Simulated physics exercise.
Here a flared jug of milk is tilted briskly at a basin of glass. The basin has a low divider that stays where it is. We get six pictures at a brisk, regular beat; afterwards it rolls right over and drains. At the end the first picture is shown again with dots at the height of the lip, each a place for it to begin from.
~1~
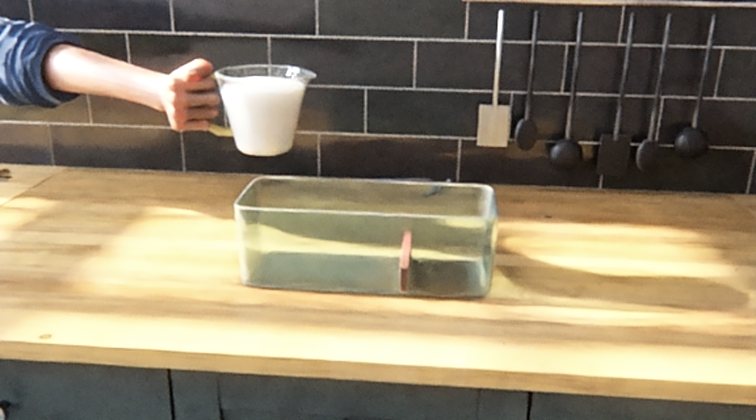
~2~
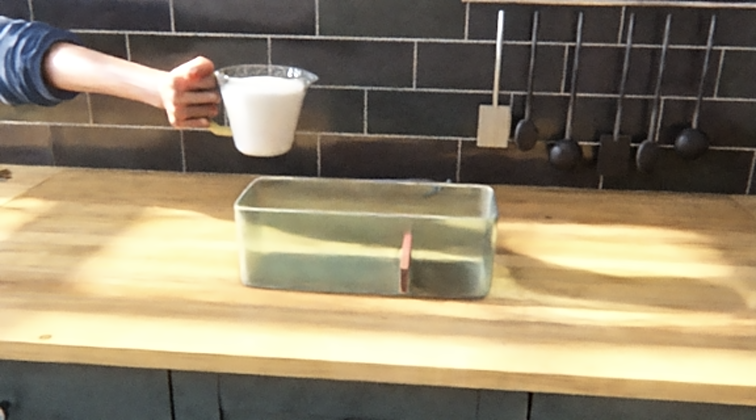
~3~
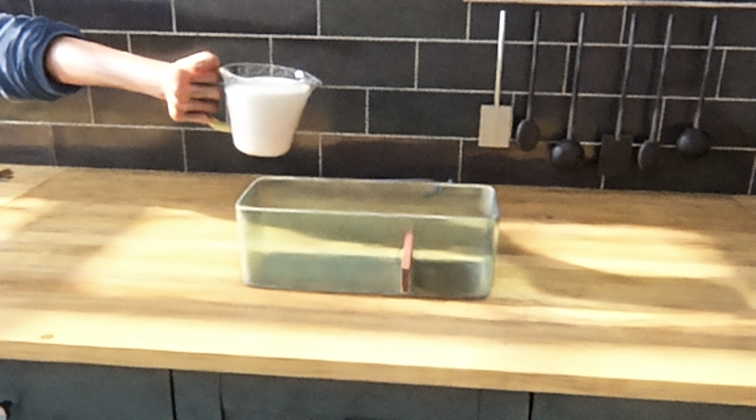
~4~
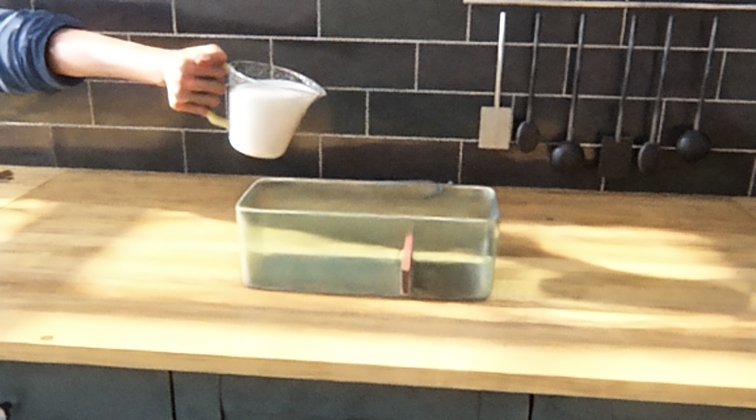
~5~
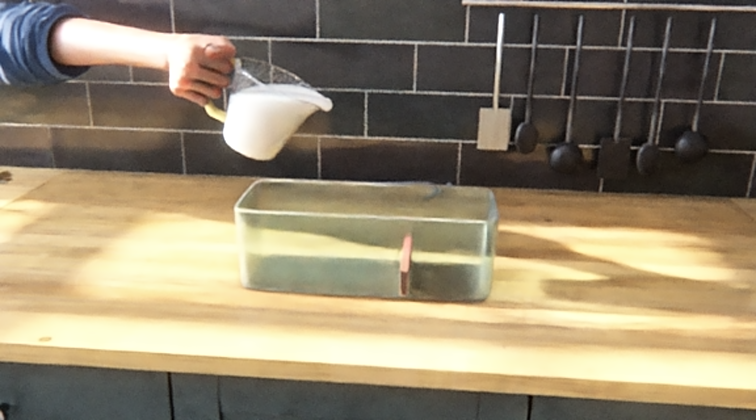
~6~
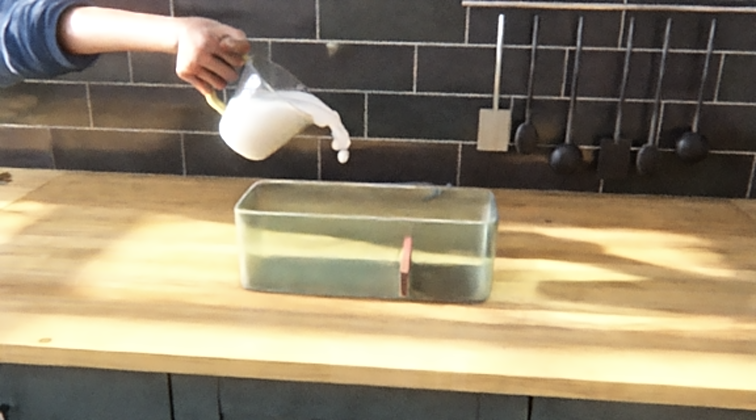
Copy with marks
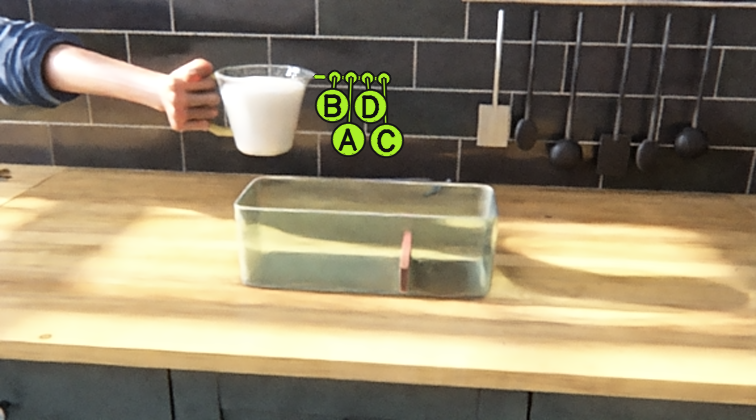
A hand holding a clear jug of white liquid above a rectangular glass basin on a wooden counter tilts it to the right, gradually at first and then more steeply, until the liquid slips over the lip in a short stream.
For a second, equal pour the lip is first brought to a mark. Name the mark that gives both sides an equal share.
The answer is place D.
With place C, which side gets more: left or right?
The right one.
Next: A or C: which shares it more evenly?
That is place C.
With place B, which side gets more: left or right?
The left side.
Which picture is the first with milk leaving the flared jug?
Picture 5.
In lime, A at (351, 77); B at (334, 77); C at (383, 78); D at (367, 78).
Choosing A, about 79 % ends left of the wall and 20 % right of it.
Choosing B, about 92 % ends left of the wall and 6 % right of it.
Choosing C, about 30 % ends left of the wall and 70 % right of it.
Choosing D, about 52 % ends left of the wall and 47 % right of it.
